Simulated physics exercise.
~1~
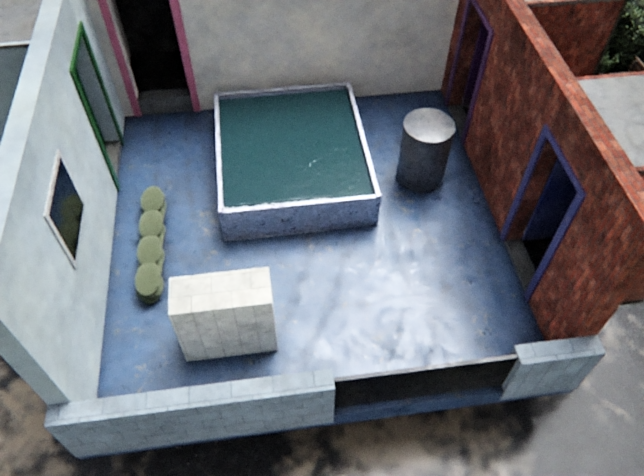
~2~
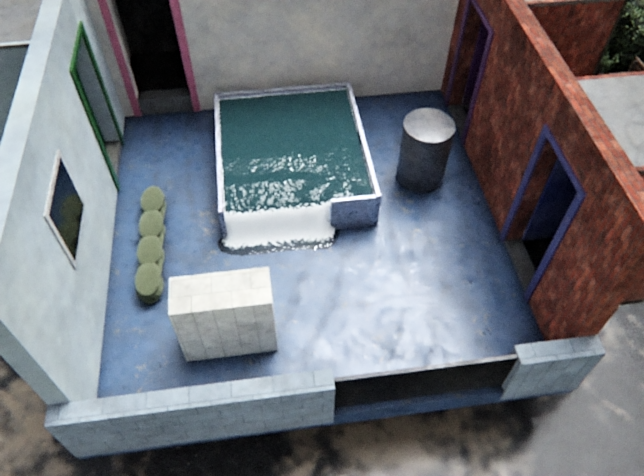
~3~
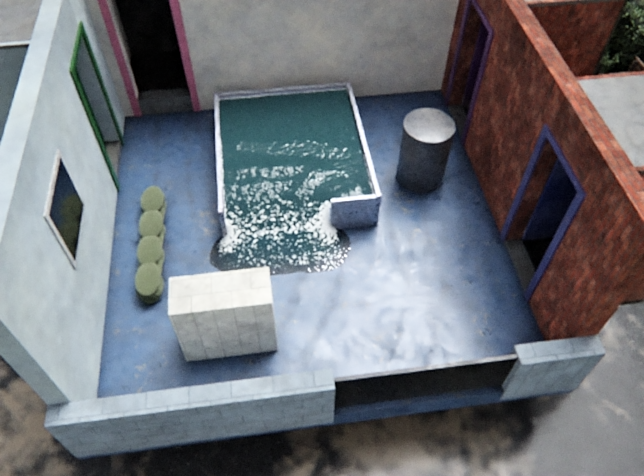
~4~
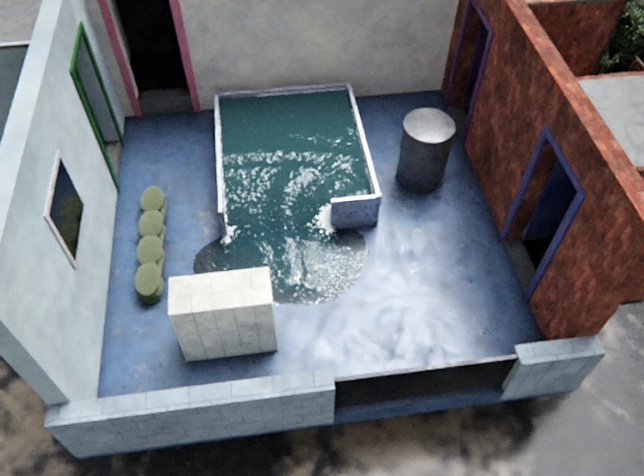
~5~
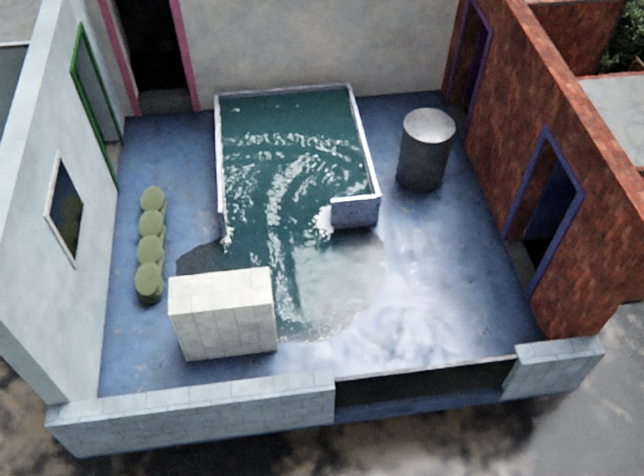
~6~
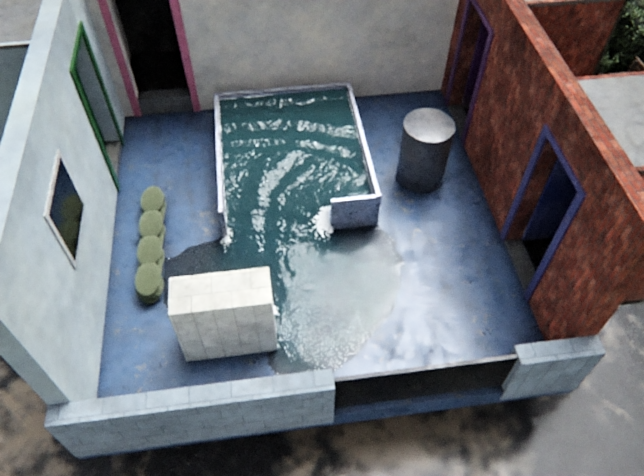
Green water pours from the front of a raised tank and spreads across the blue floor past a white block.
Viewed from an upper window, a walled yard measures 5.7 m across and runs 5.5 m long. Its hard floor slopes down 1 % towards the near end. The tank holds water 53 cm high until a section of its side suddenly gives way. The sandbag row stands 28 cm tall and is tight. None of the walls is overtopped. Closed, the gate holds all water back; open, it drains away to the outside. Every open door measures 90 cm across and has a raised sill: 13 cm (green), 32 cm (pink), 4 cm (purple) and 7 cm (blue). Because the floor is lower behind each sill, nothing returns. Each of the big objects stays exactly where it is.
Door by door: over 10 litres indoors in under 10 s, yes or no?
Green door: No, pink door: No, purple door: Yes, blue door: Yes.
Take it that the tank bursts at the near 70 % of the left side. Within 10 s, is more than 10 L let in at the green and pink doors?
Result: Green limit passed, pink limit not passed.
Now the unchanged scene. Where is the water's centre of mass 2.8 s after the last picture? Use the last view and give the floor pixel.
Roughly (293, 253).
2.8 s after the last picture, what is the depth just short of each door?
Centimetres: Green 5 / pink 0 / purple 0 / blue 13.
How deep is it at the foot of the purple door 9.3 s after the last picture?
About 12.0 cm deep.
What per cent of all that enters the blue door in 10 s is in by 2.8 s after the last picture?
Roughly 5 percent is in by then.
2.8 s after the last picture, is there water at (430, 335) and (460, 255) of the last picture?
I'd say drenched, then drenched.
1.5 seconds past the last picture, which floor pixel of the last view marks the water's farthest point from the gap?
I'd mark it close to (551, 366).
Then, 0.7 s after the last picture water covers 30 % of the floor and is deepest (40 cm) near (257, 313); green door not reached, pink door not reached, purple door not reached, blue door not reached.
Then, 1.5 s after the last picture water covers 40 % of the floor and is deepest (38 cm) near (257, 313); green door not reached, pink door not reached, purple door not reached, blue door not reached.
Then, 2.8 s after the last picture water covers 65 % of the floor and is deepest (31 cm) near (551, 366); green door 5 cm at the sill, 0 L in, pink door not reached, purple door not reached, blue door 13 cm at the sill, 3 L in.
Then, 5.3 s after the last picture water covers 95 % of the floor and is deepest (22 cm) near (551, 366); green door 4 cm at the sill, 0 L in, pink door 12 cm at the sill, 0 L in, purple door 4 cm at the sill, 0 L in, blue door 14 cm at the sill, 36 L in.
Then, 9.3 s after the last picture water covers 95 % of the floor and is deepest (16 cm) near (465, 155); green door 9 cm at the sill, 0 L in, pink door 10 cm at the sill, 0 L in, purple door 12 cm at the sill, 31 L in, blue door 11 cm at the sill, 104 L in.
